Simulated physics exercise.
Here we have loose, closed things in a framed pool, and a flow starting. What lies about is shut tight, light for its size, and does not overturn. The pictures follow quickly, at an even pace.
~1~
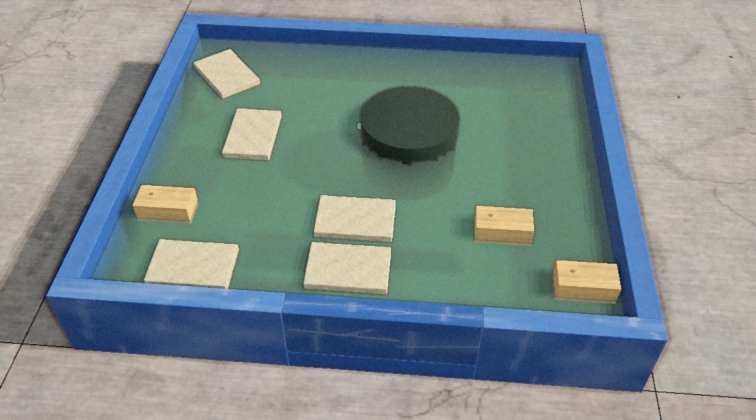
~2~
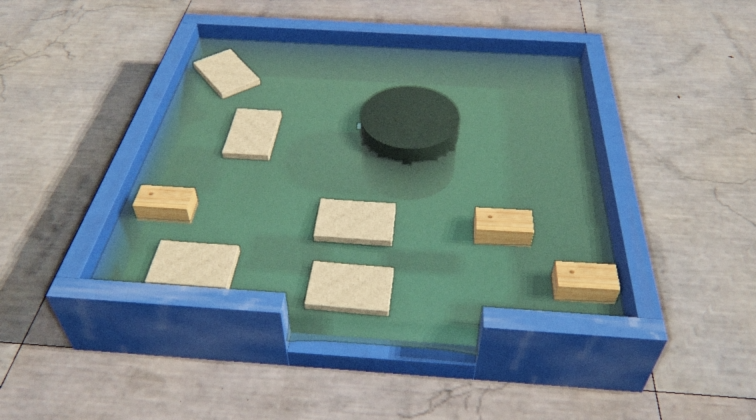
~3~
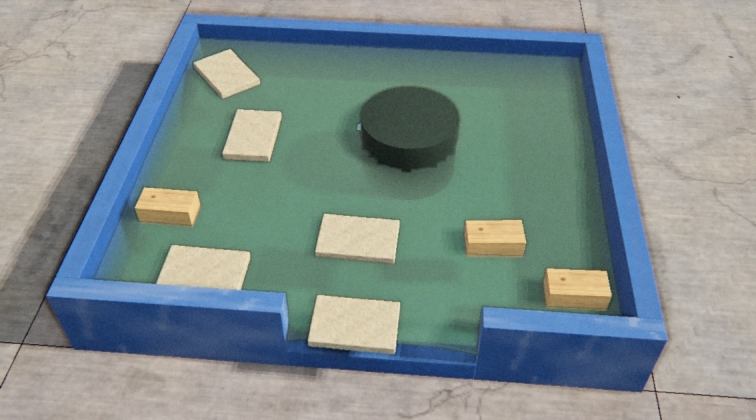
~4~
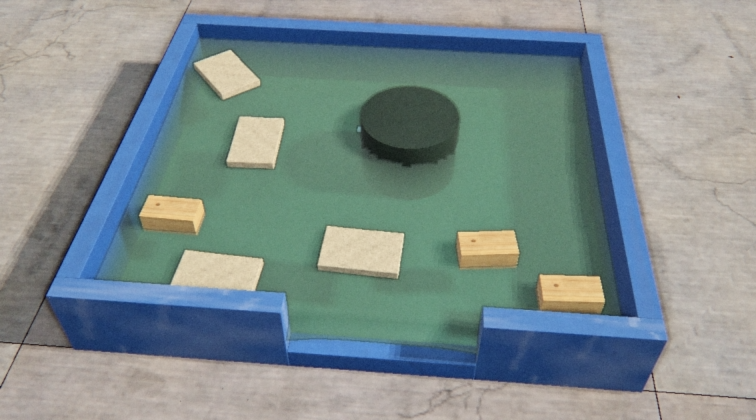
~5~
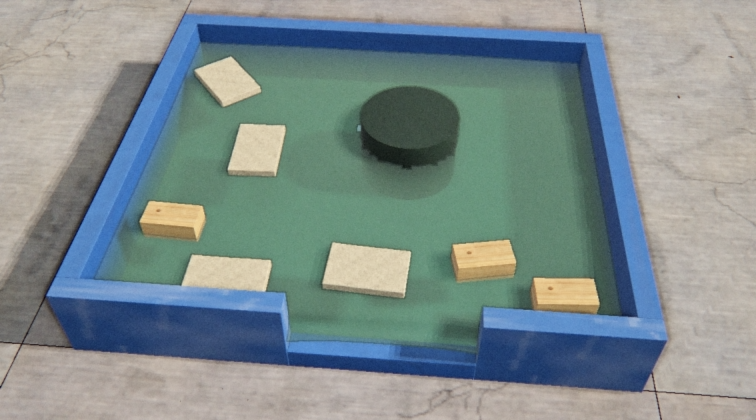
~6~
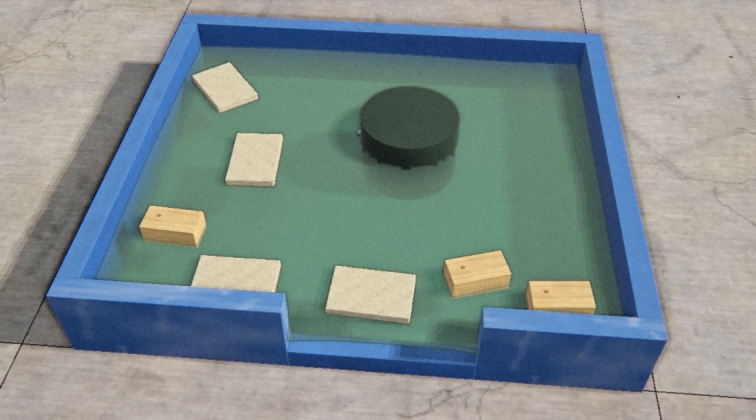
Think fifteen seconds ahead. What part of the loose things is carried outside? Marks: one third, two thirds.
It is two thirds or above.
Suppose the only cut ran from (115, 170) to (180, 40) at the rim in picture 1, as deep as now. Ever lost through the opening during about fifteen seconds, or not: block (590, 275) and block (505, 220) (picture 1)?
In turn: Still in, still in.
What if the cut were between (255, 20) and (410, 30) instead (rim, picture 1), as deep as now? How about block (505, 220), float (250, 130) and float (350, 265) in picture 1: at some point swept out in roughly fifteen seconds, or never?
As listed: Left behind, washed out, left behind.
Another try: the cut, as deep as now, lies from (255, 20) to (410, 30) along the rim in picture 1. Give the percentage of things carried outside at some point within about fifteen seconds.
Close to 50 %.
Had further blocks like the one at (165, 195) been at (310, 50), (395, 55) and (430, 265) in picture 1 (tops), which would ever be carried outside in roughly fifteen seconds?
In that order: Stays, no, through.
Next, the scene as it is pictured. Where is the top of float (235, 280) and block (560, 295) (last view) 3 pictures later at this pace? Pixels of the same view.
Roughly at (283, 287) and (527, 306).
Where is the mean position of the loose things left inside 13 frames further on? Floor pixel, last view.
Roughly at (254, 221).
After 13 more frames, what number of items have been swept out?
5 of them.
A moment on, 3 of 8 are out; 5 afloat.
Next, 5 of 8 are out; 3 afloat.
Later, 6 of 8 are out; 2 afloat.
In the end, 7 of 8 are out; 1 afloat.
